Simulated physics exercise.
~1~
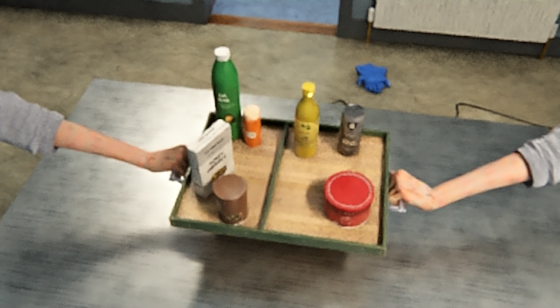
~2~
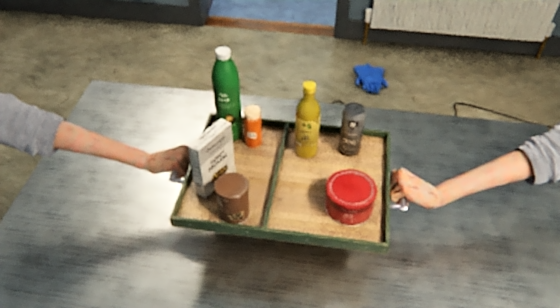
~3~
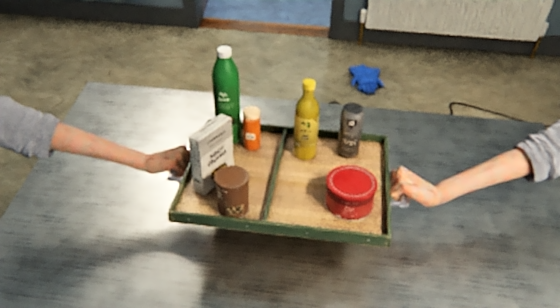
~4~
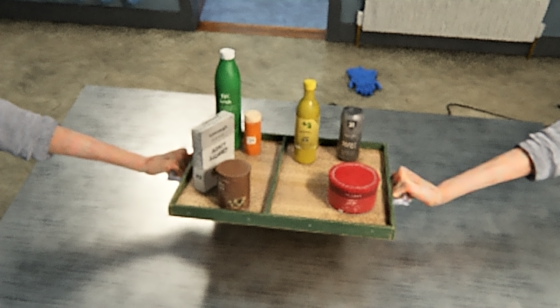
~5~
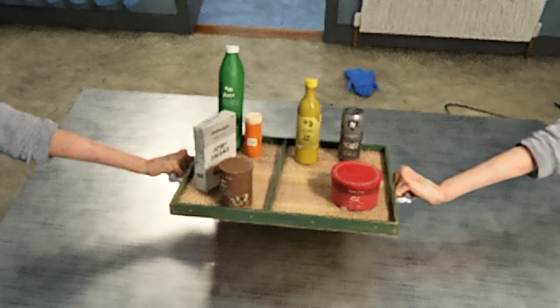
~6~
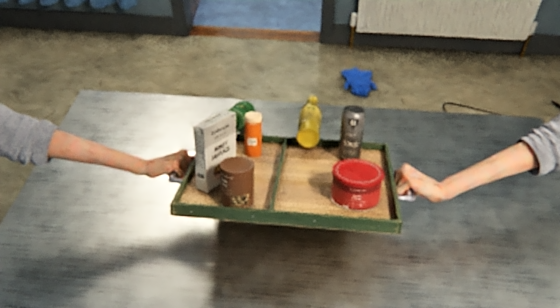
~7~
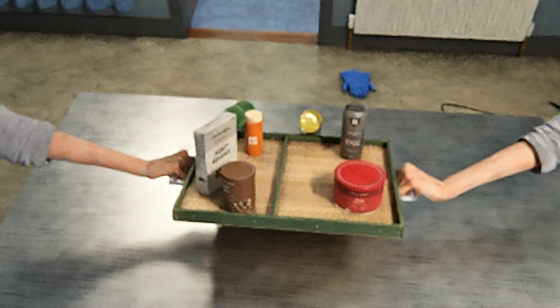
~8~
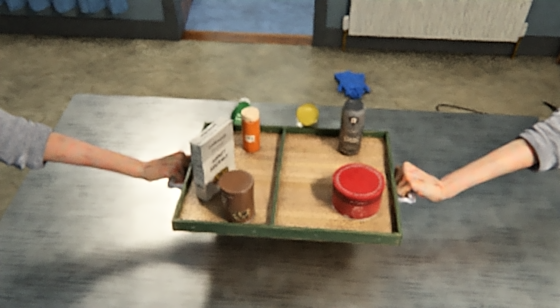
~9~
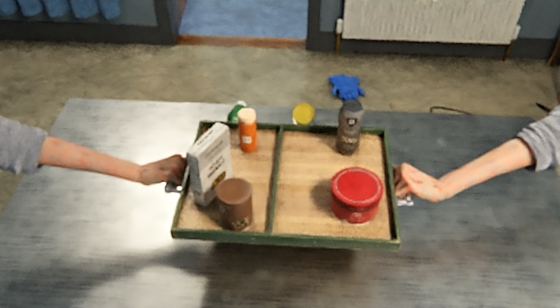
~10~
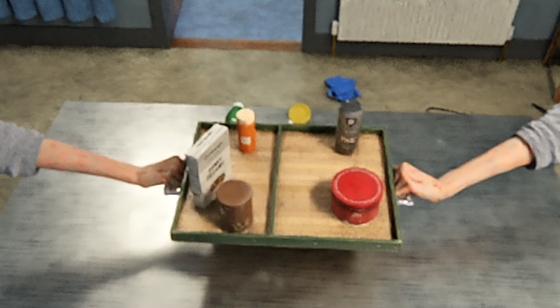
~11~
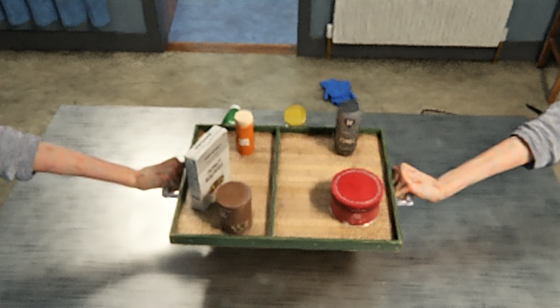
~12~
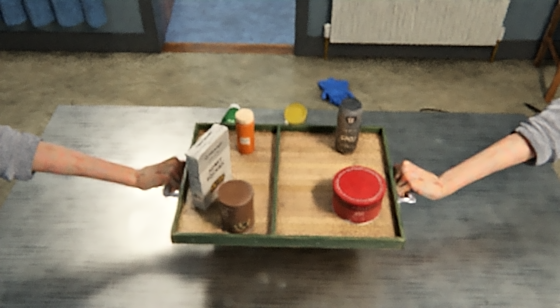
At first, two hands hold a green-rimmed wooden tray level above a grey table, with a green bottle, a yellow bottle, an orange shaker, a grey can, a white packet, a brown tin and a red tub on it. The hands tilt the tray so its far edge dips. The green bottle topples over the far rim, and the yellow bottle follows it, ending upside down. The hands then level the tray again. At the end, the packet, tin, shaker, can and tub remain on it upright, while the two fallen bottles show just beyond the far edge.
